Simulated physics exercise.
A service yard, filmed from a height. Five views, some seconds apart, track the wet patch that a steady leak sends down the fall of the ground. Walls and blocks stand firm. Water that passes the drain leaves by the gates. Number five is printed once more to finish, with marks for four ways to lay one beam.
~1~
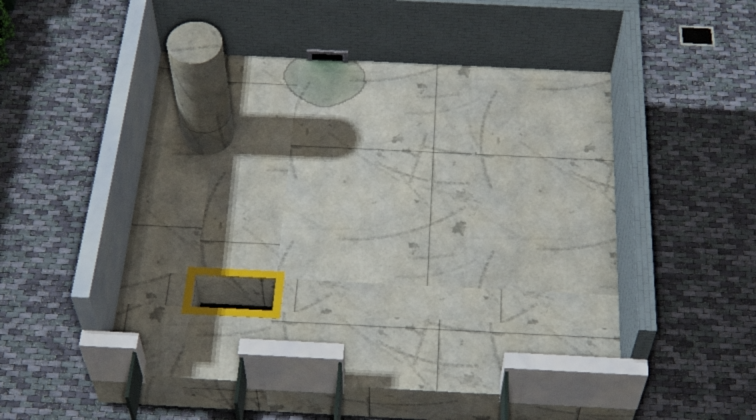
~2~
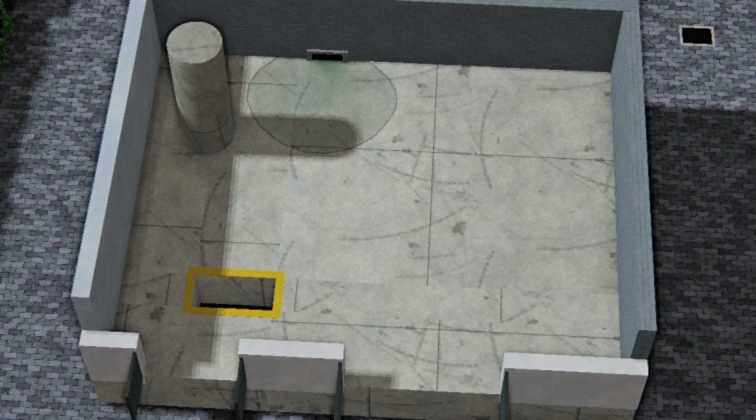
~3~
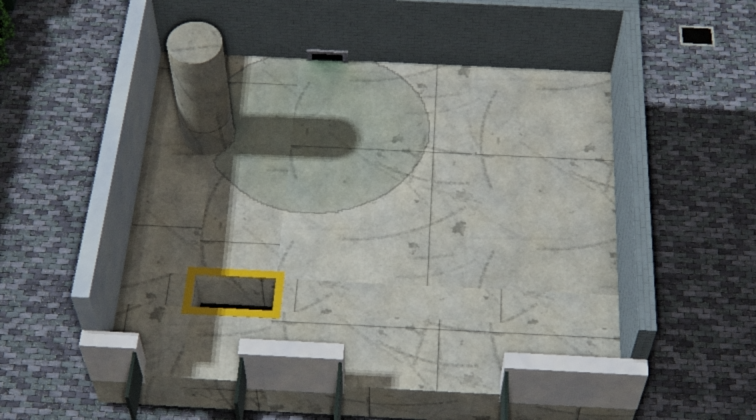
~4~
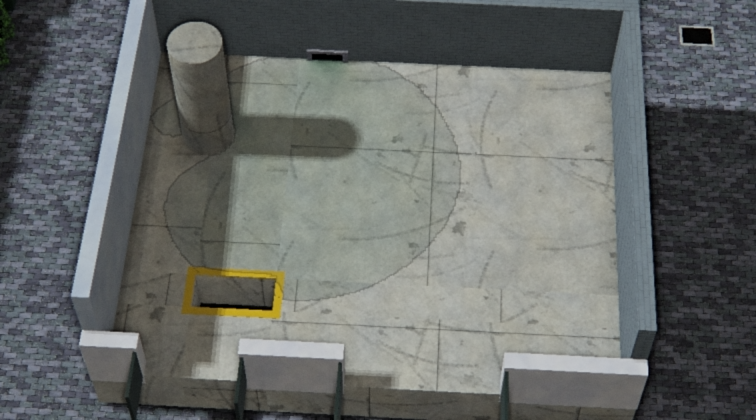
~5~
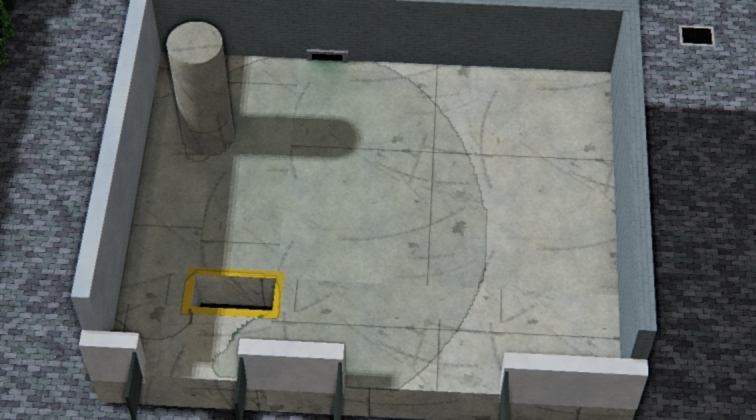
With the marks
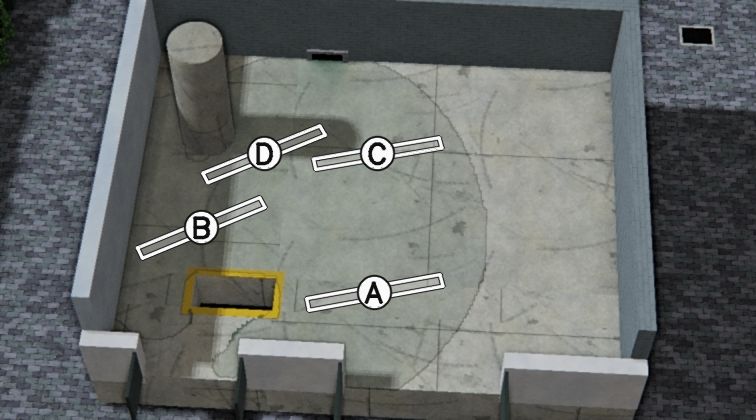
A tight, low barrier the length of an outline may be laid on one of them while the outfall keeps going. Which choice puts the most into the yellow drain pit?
Place A does it best.
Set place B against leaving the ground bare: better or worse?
It is worse.
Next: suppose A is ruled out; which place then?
The answer is C.
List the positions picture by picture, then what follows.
In the first frame, outfall at (328, 56); yellow drain pit at (234, 293); open gate at (195, 364); open gate at (423, 376); 2 % of the ground under water, visible out to (339, 98); yellow drain pit still dry.
In the second frame, 8 % of the ground under water, visible out to (311, 147); yellow drain pit still dry.
In the third frame, 18 % of the ground under water, visible out to (267, 200); yellow drain pit still dry.
In the fourth frame, 34 % of the ground under water, visible out to (285, 290); yellow drain pit taking water.
In the fifth frame, 51 % of the ground under water, visible out to (119, 303); yellow drain pit taking water.
In white, A from (307, 304) to (441, 280); B from (139, 253) to (262, 202); C from (314, 164) to (440, 142); D from (205, 177) to (322, 130).
With A, about 61 % of the stream goes into the yellow drain pit, about 38 % out by the gates.
With B, about 19 % of the stream goes into the yellow drain pit, about 80 % out by the gates.
With C, about 38 % of the stream goes into the yellow drain pit, about 62 % out by the gates.
With D, about 20 % of the stream goes into the yellow drain pit, about 79 % out by the gates.
